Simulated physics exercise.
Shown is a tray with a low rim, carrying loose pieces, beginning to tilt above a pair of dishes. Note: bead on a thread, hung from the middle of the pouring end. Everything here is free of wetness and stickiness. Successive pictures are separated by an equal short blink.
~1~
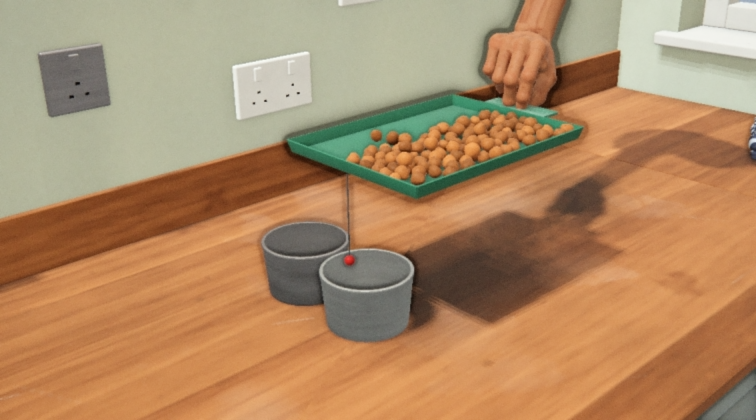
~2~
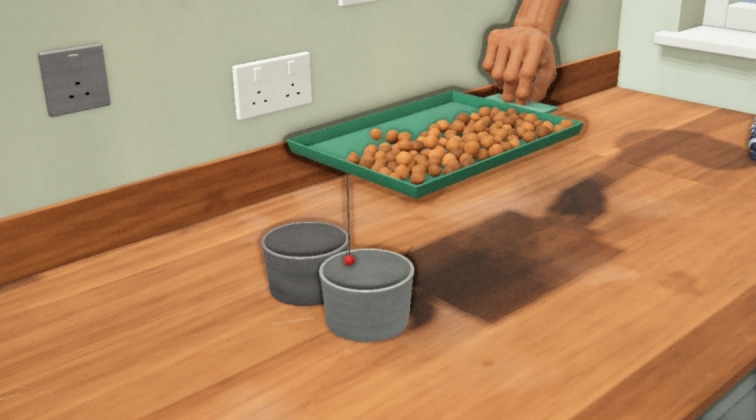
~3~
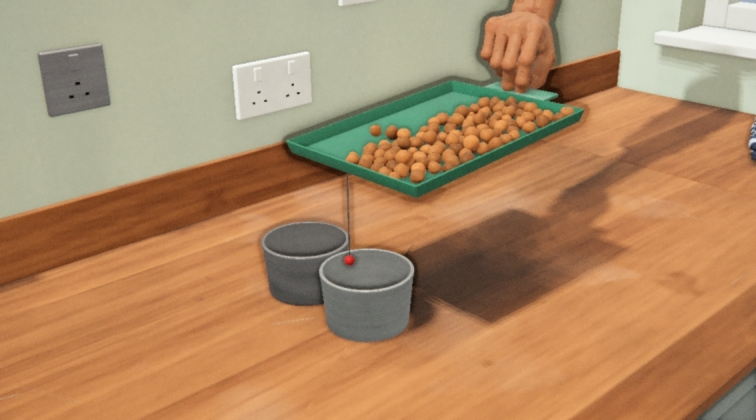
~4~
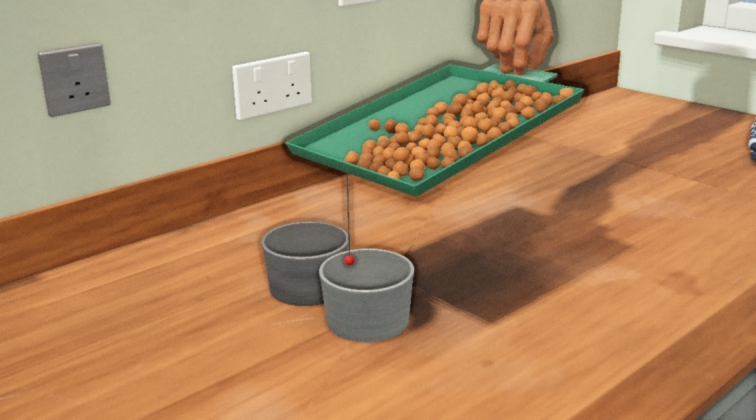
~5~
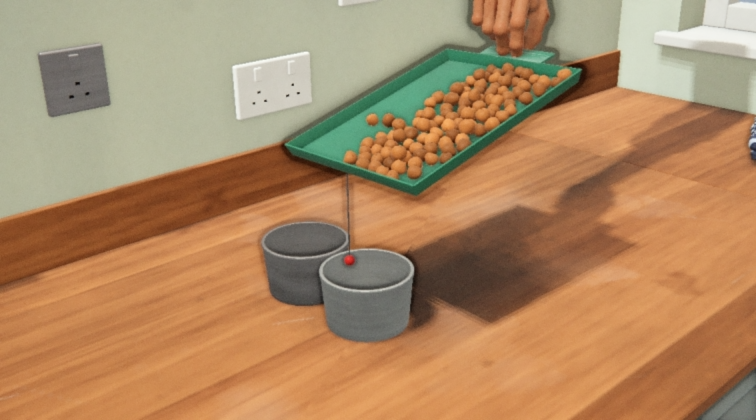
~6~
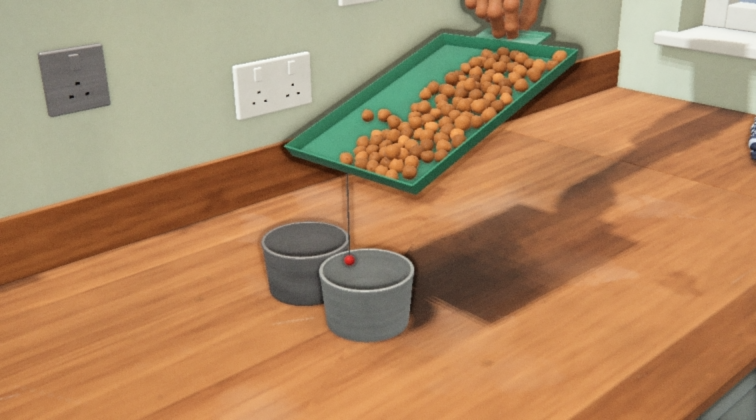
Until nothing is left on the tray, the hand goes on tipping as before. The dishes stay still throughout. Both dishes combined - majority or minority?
I expect the dishes to receive the lesser amount.
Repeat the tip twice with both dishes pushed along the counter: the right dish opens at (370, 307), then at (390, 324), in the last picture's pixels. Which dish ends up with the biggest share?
In the first try it's the one on the left, and in the second it's the one on the left.
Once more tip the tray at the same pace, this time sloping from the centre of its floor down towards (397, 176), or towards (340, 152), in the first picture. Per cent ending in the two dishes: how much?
0 per cent, then 50 per cent.
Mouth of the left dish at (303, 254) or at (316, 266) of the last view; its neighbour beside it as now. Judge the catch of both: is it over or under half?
In the first position shy of half, in the second shy of half.
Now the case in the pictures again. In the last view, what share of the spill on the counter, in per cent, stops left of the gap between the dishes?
Around 90 per cent, I reckon.
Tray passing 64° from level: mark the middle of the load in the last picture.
The centre of the load shows up near (360, 128) in the last view.
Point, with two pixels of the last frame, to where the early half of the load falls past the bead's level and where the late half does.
Close to (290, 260), then close to (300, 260).
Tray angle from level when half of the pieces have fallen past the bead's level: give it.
The tilt is near 95° by then.
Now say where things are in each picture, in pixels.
In the first picture, corners of the pouring end at (292, 140) and (417, 185), level; middle of the load at (457, 146), hazelnuts; left dish at (273, 272); right dish at (333, 306); bead on its thread at (350, 260).
In the second picture, corners of the pouring end at (292, 140) and (417, 185), level; middle of the load at (457, 144).
In the third picture, corners of the pouring end at (291, 141) and (416, 184), tipped barely, lowest at the left corner; middle of the load at (457, 138).
In the fourth picture, corners of the pouring end at (290, 142) and (415, 183), tipped a little, lowest at the left corner; middle of the load at (455, 128).
In the fifth picture, corners of the pouring end at (290, 143) and (414, 183), tipped a little, lowest at the left corner; middle of the load at (453, 119).
In the sixth picture, corners of the pouring end at (289, 145) and (412, 182), tipped clearly, lowest at the left corner; middle of the load at (449, 111), a small part on the move; left dish at (273, 272); right dish at (333, 306).
Soon, tray tipped steeply; nearly all on the tray; a stray few outside both; a small part in the air.
A while on, tray tipped past a quarter turn; a small part on the tray; about two thirds outside both; about a quarter in the air.
Towards the end, tray tipped past a quarter turn; a stray few in the left dish; nearly all outside both.
Finally, tray tipped past a quarter turn; none in the right dish; a stray few in the left dish; nearly all outside both.
